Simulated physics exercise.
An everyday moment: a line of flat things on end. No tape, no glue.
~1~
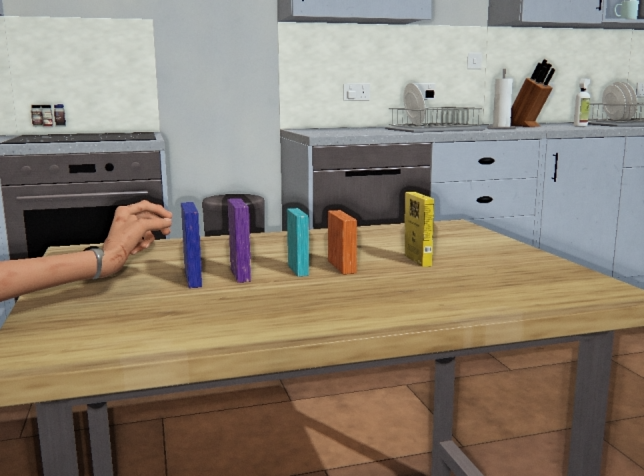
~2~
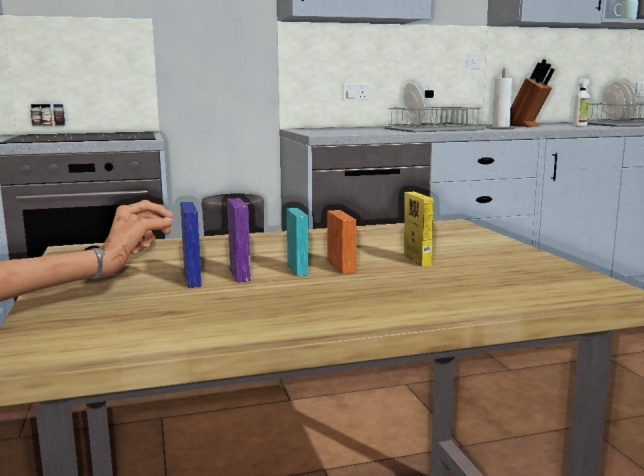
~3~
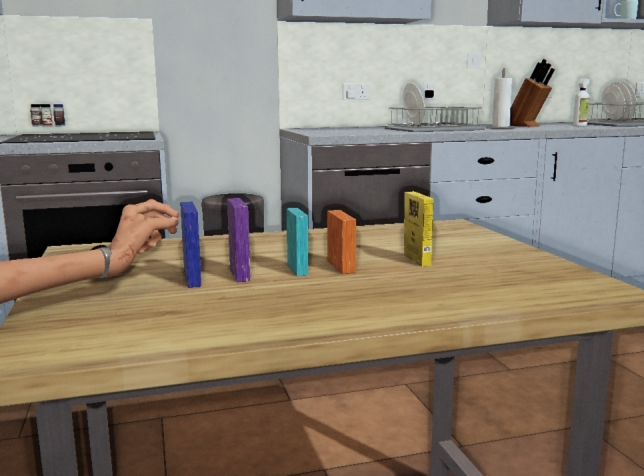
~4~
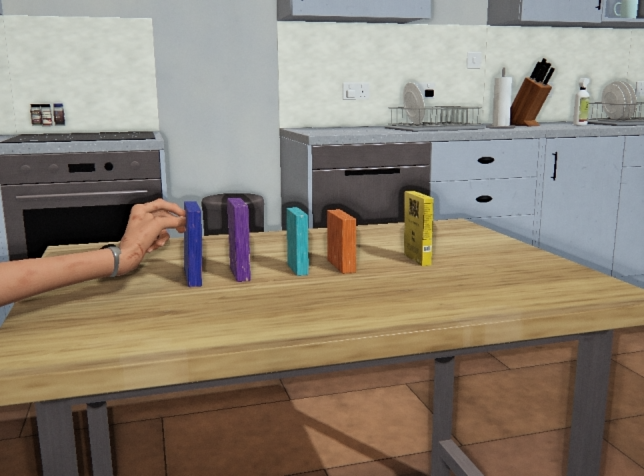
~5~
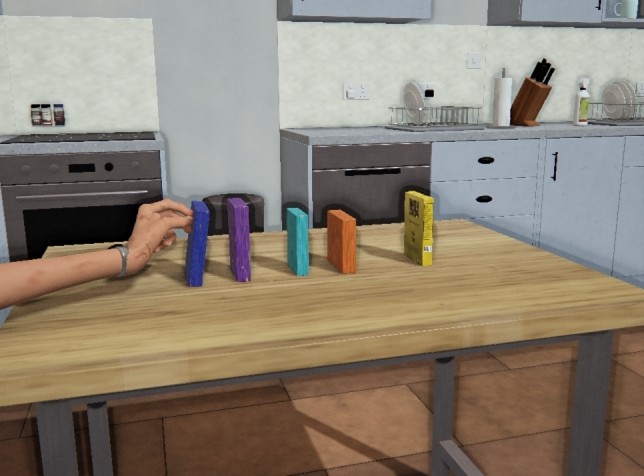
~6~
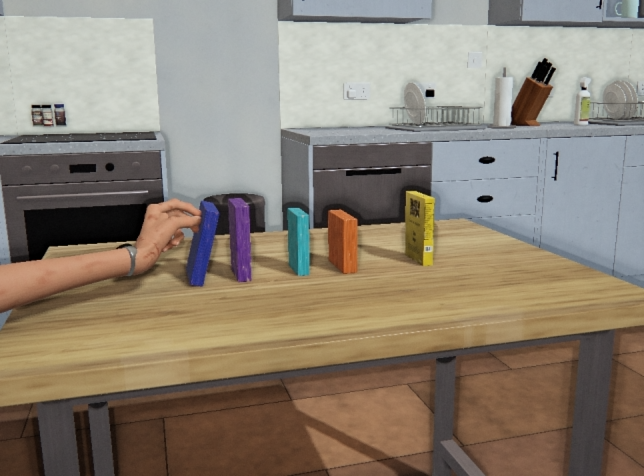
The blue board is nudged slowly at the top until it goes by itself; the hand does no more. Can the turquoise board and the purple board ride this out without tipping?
The turquoise board topples; the purple board topples.
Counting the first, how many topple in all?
In all, 4.
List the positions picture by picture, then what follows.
In the first picture, turquoise board (298, 242); purple board (239, 240).
In the second picture, orange block (341, 241).
In the third picture, orange block (341, 241).
In the fourth picture, blue board 3° over; orange block (341, 241).
In the fifth picture, blue board 9° over; orange block (341, 241).
In the sixth picture, blue board 15° over; turquoise board (298, 241); purple board (240, 239).
Then, 0.30 s later than the last frame, blue board 52° over; purple board tilted by 30° near (259, 239).
Then, 0.40 s later than the last frame, blue board 70° over; purple board tilted by 64° near (277, 250); turquoise board tilted by 35° near (316, 242).
Then, 0.50 s later than the last frame, blue board 73° over; purple board on its side near (282, 257); turquoise board tilted by 71° near (331, 253); orange block tilted by 68°.
When it is over, lying over on the table, turquoise board, orange block and purple board. End places, in pixels of the last picture, turquoise board near (334, 254), purple board near (282, 258).
